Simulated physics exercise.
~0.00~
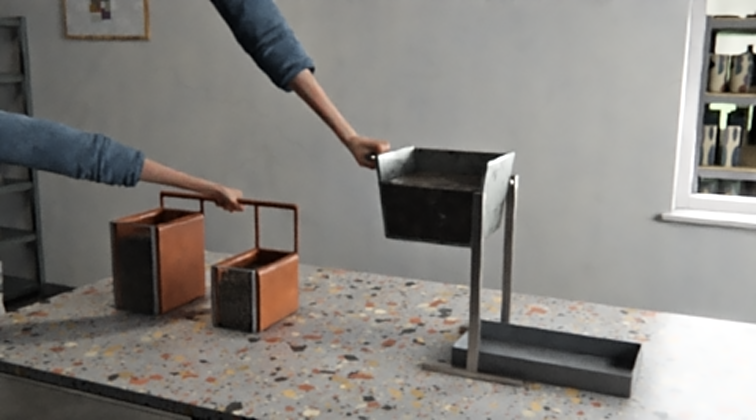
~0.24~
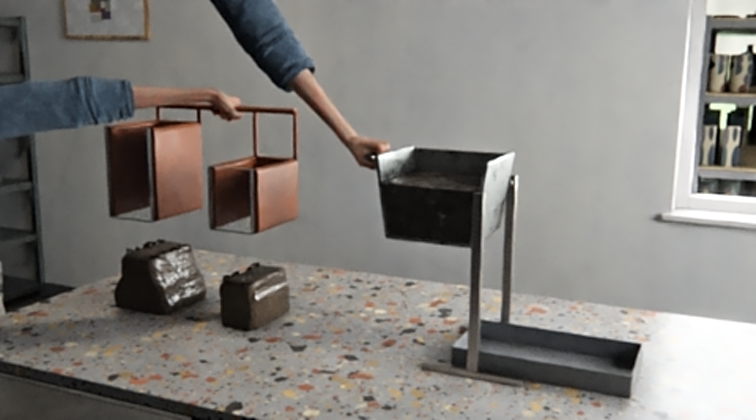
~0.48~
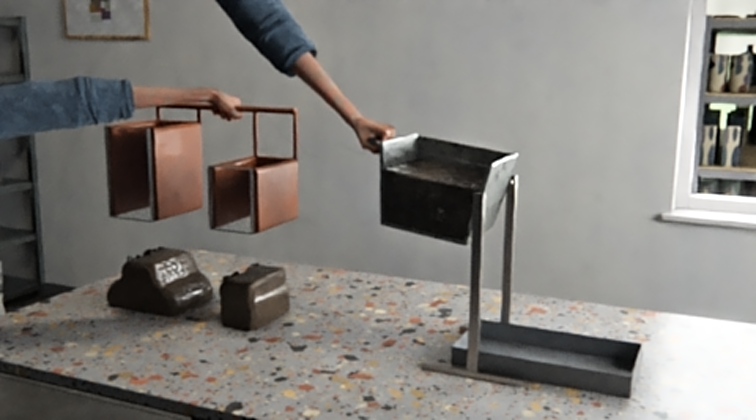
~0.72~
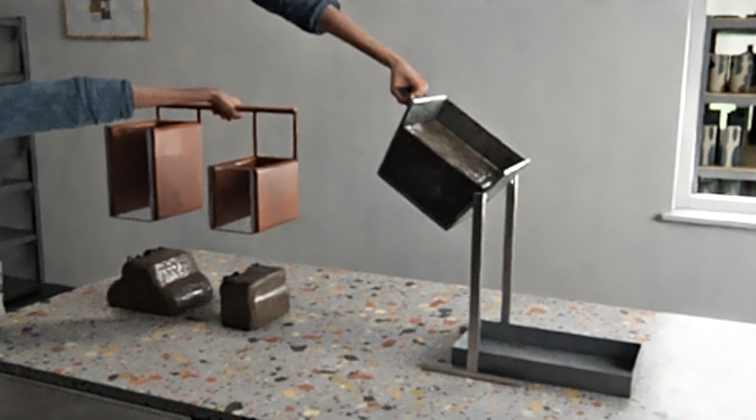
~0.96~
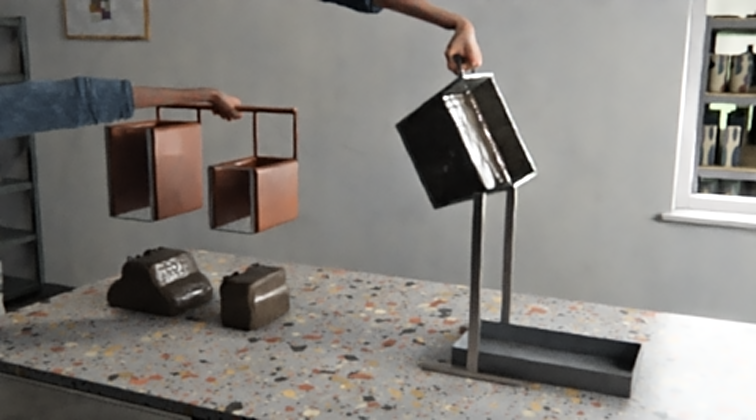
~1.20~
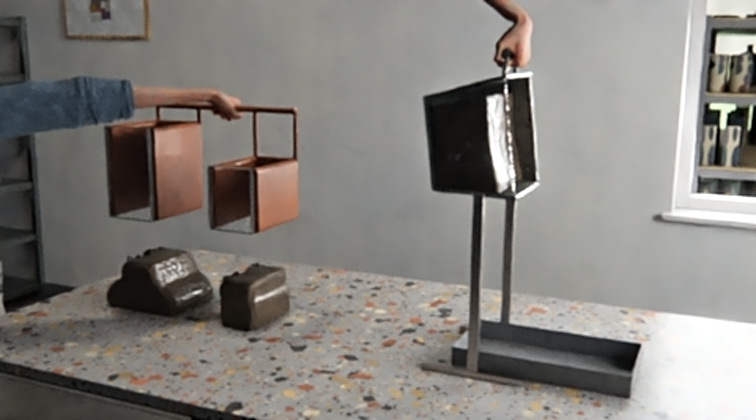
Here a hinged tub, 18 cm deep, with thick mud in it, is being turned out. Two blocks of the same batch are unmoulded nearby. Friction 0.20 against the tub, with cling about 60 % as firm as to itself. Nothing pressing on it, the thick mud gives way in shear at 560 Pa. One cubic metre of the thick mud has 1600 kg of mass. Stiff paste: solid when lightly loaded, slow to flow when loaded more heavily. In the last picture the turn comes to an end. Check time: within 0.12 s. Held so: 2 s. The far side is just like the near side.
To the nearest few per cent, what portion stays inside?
About 57 %.
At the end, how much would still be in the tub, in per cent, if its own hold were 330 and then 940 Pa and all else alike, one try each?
45 %, then 100 %.
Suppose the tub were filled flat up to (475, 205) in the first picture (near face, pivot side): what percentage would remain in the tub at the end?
That gives some 100 %.
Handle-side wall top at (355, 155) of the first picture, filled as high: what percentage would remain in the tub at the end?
The tub would end up holding some 40 % of it.
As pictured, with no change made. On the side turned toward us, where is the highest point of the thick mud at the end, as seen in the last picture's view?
On the near face, the top ends up close to (458, 149).
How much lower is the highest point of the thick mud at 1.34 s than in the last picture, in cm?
I reckon it's close to 5 cm.
By 1.34 s, the tub is at 83 degrees and holds 99 %.
By 1.51 s, the tub is at 83 degrees and holds 76 %.
By 1.68 s, the tub is at 83 degrees and holds 60 %.
By 1.85 s, the tub is at 83 degrees and holds 57 %.
By 3.20 s, at the end, the tub is at 83 degrees and holds 57 %.
